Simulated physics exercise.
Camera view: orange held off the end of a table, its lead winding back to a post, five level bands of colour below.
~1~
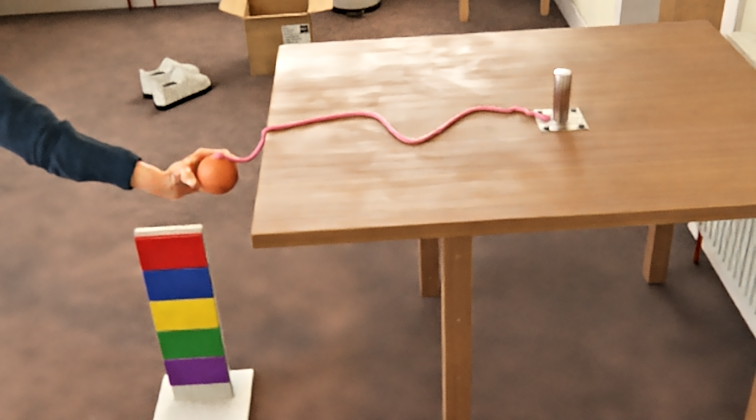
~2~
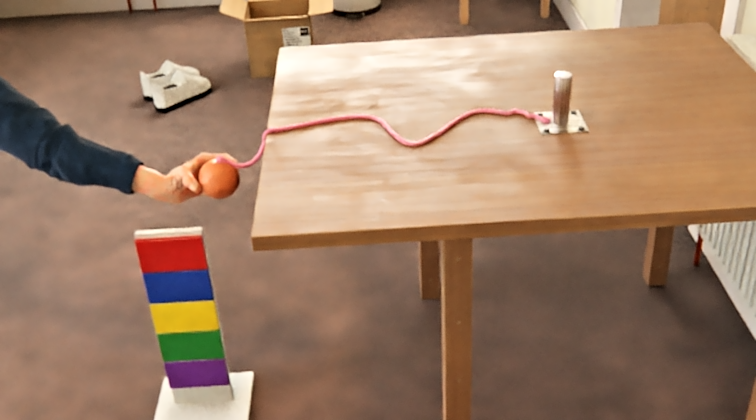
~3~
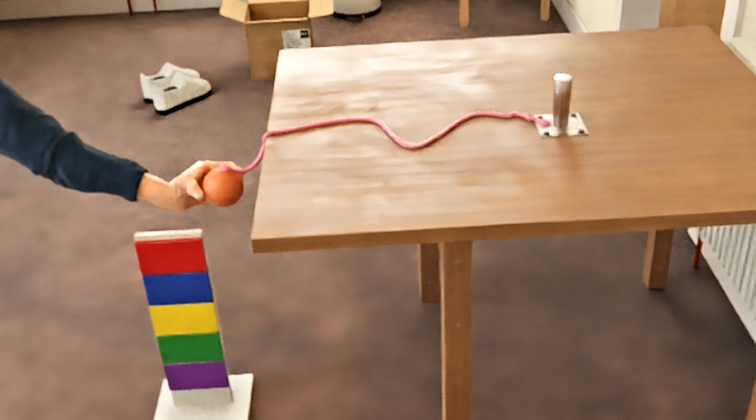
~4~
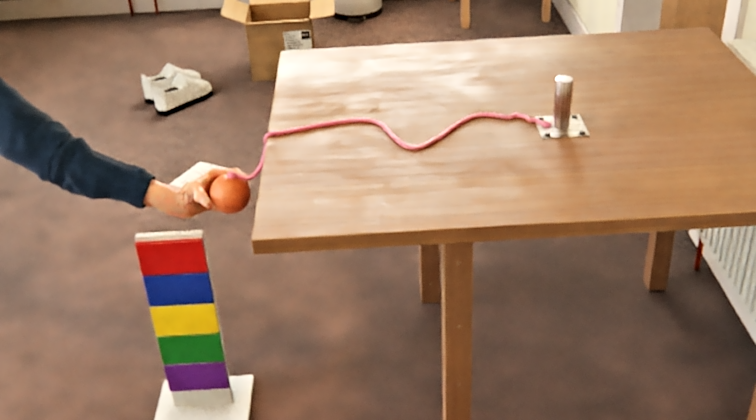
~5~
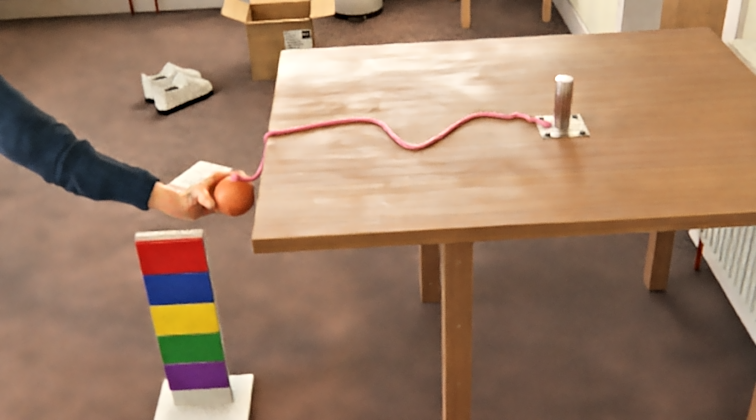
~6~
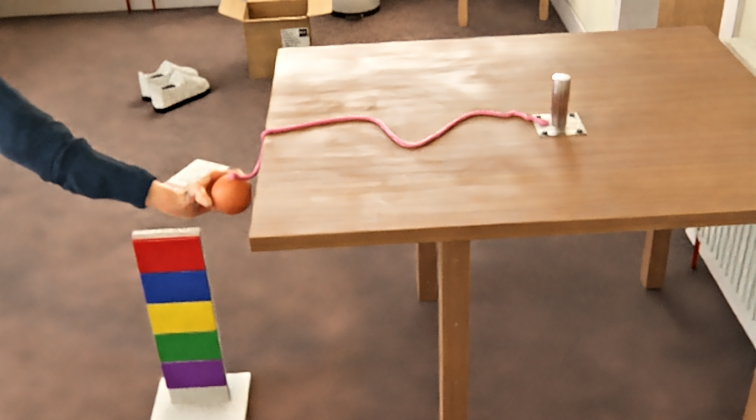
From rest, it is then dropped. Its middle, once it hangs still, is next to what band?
Next to the blue one.
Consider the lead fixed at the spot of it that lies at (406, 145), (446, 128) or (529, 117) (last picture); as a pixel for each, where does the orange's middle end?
First (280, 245), next (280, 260), last (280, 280).
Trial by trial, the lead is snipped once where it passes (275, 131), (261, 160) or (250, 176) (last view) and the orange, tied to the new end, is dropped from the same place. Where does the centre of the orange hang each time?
The three cuts give roughly (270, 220), (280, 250) and (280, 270) respectively.
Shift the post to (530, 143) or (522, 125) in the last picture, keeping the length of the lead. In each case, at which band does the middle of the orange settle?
Result 1: Yellow. Result 2: Yellow.
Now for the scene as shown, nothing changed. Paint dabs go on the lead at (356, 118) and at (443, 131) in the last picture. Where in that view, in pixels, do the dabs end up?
The first one ends up at (275, 137) and the second one at (411, 131).
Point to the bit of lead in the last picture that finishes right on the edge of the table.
Roughly (343, 119).
Soon after, orange near (248, 279); level with blue.
After that, orange near (299, 279); level with blue.
And then, orange near (272, 285); level with blue.
In the end, orange near (280, 285); level with blue. Its centre hangs level with the blue band.
